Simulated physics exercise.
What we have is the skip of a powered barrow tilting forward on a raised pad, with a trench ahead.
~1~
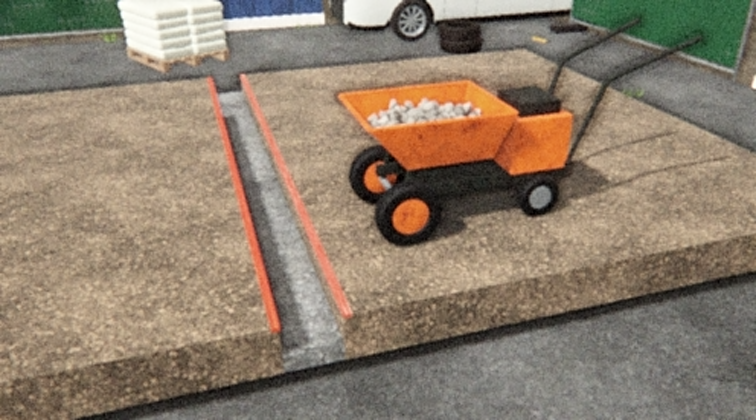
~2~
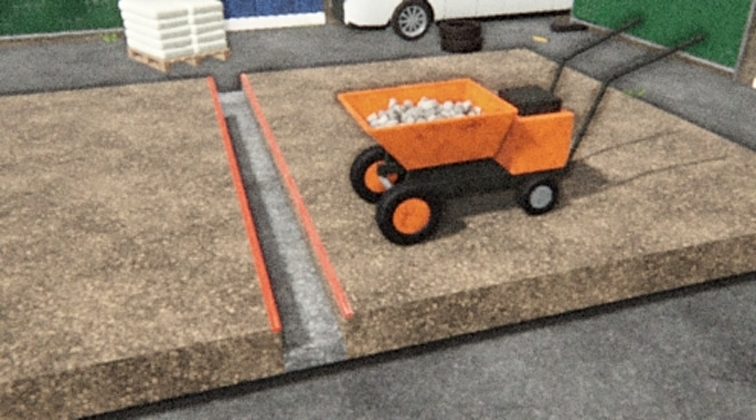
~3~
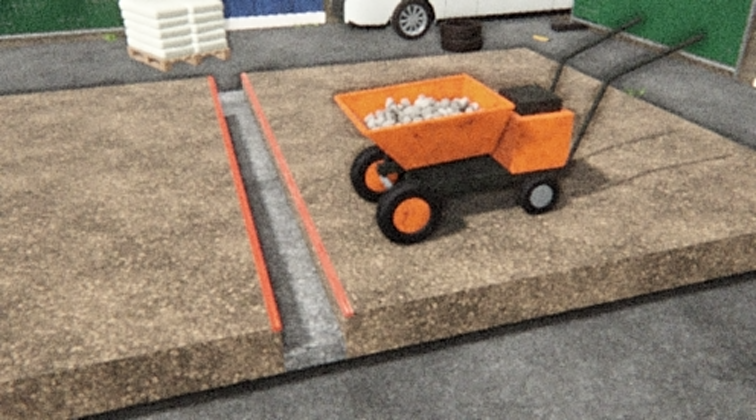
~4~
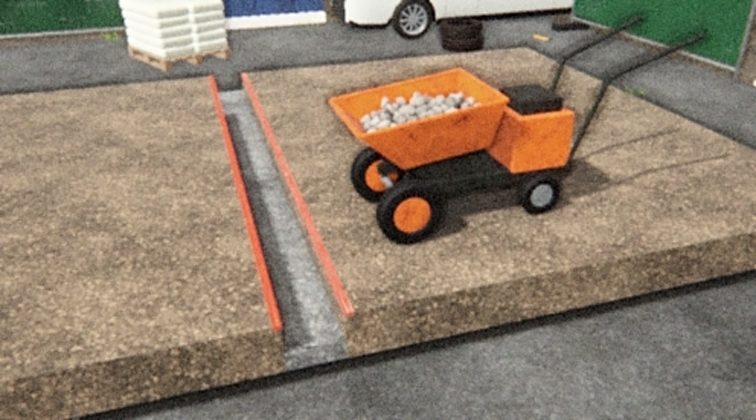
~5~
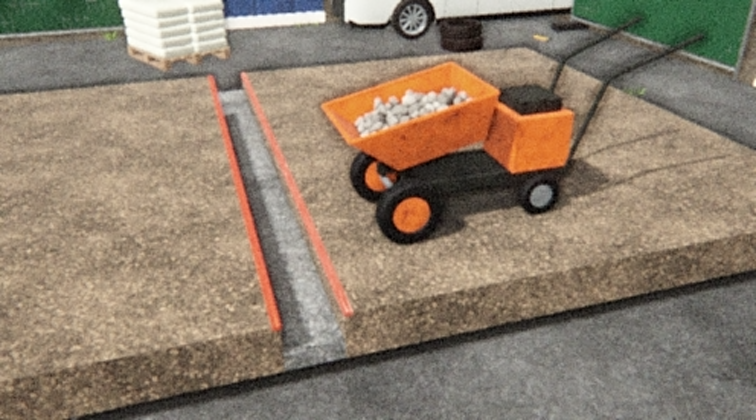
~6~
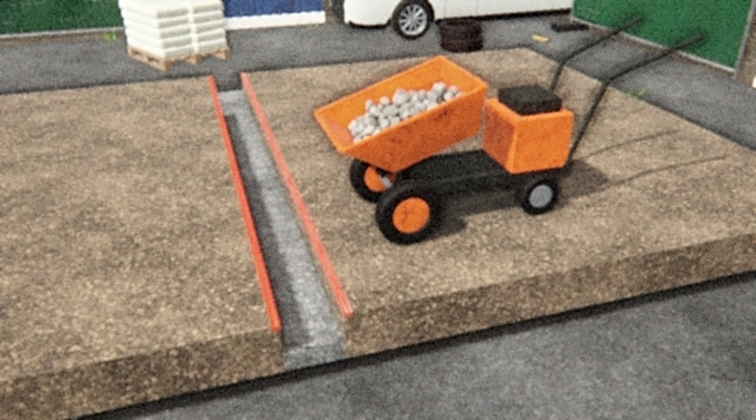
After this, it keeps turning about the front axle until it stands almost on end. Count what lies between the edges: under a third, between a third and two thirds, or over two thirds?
The trench ends with more than two thirds of it.
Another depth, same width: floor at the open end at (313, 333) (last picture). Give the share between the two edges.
Roughly 70 in a hundred.
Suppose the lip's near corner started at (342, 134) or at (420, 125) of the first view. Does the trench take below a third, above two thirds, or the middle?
The first try: The middle third. The second: The middle third.
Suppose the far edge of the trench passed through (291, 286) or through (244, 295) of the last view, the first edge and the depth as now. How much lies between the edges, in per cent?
In turn 60 and 100 in a hundred.
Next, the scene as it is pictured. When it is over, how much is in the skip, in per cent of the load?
It comes to 0 per cent or so.
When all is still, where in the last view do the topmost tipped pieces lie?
Near (280, 238).
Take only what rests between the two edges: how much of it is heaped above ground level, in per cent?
Near 10 %.
Soon, skip tipped steeply; all in the skip.
A while on, skip tipped steeply; most in the skip; about a quarter in or heaped over the trench; a stray few beyond it.
Towards the end, skip tipped right over; a stray few in the skip; nearly all in or heaped over the trench; a stray few beyond it.
Finally, skip tipped right over; a stray few in the skip; nearly all in or heaped over the trench; a stray few beyond it.
